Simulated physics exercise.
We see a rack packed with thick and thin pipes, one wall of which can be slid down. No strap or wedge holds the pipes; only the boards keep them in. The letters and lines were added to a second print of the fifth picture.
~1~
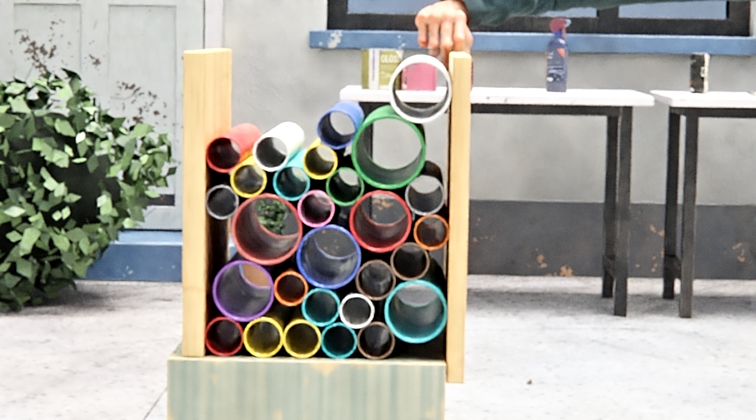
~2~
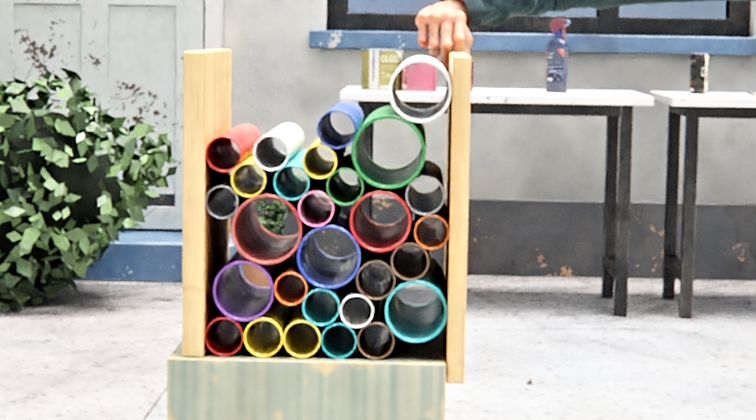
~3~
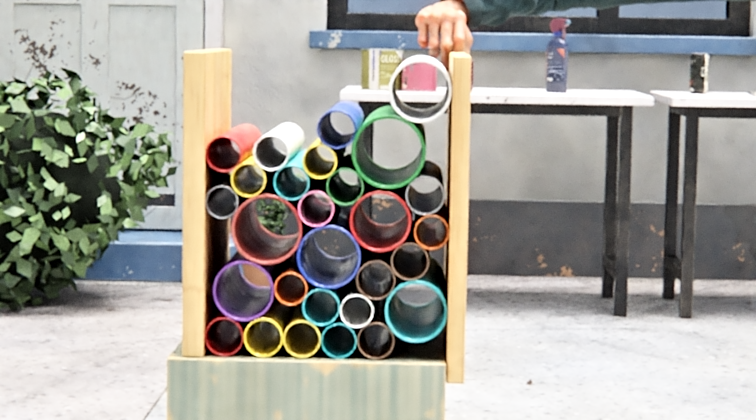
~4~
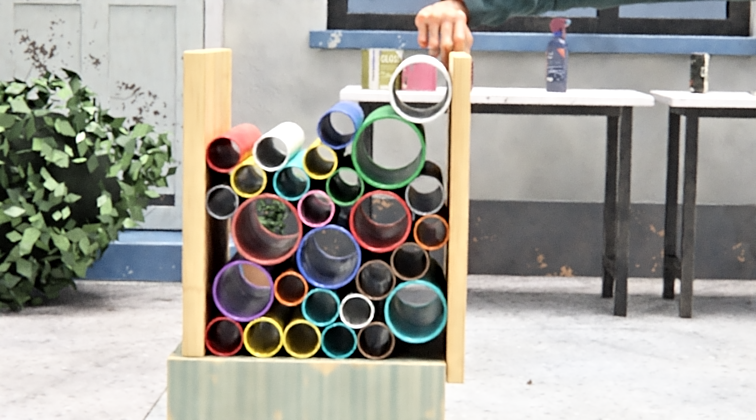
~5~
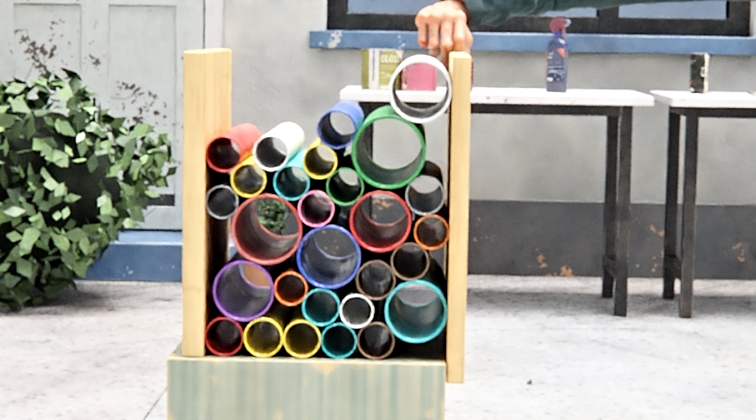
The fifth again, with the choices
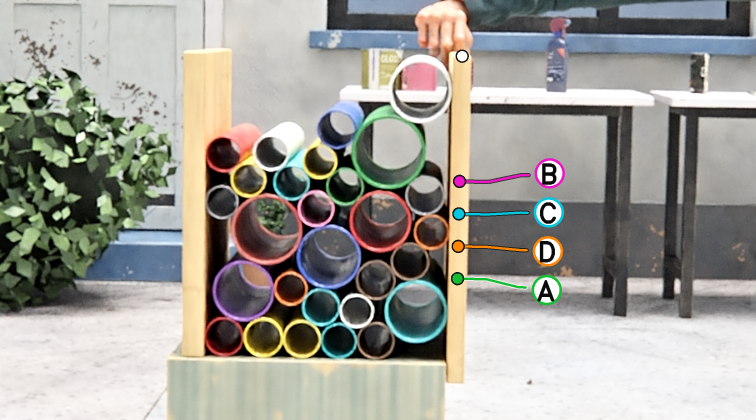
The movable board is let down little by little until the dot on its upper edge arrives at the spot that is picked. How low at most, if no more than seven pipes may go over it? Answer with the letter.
No lower than A.
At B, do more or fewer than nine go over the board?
It loses fewer than nine.
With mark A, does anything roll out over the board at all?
Yes.
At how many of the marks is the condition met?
Four of them.
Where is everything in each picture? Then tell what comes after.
In the first frame, a pink pipe (316, 209); a grey pipe (222, 202).
In the second frame, side board (456, 205).
In the third frame, a red pipe (224, 336); a turquoise pipe (416, 311).
In the fourth frame, a blue pipe (329, 257); a pink pipe (316, 209).
In the fifth frame, a grey pipe (222, 202); side board (456, 205).
On the copy, A at (458, 279); B at (460, 181); C at (459, 214); D at (458, 246); the white dot at (462, 56).
On A. First, top of the board (451, 149).
Then, top of the board (449, 251).
Finally, top of the board (448, 278), five out over the board.
By contrast, B none out over the board; C one out over the board; D about four out over the board.
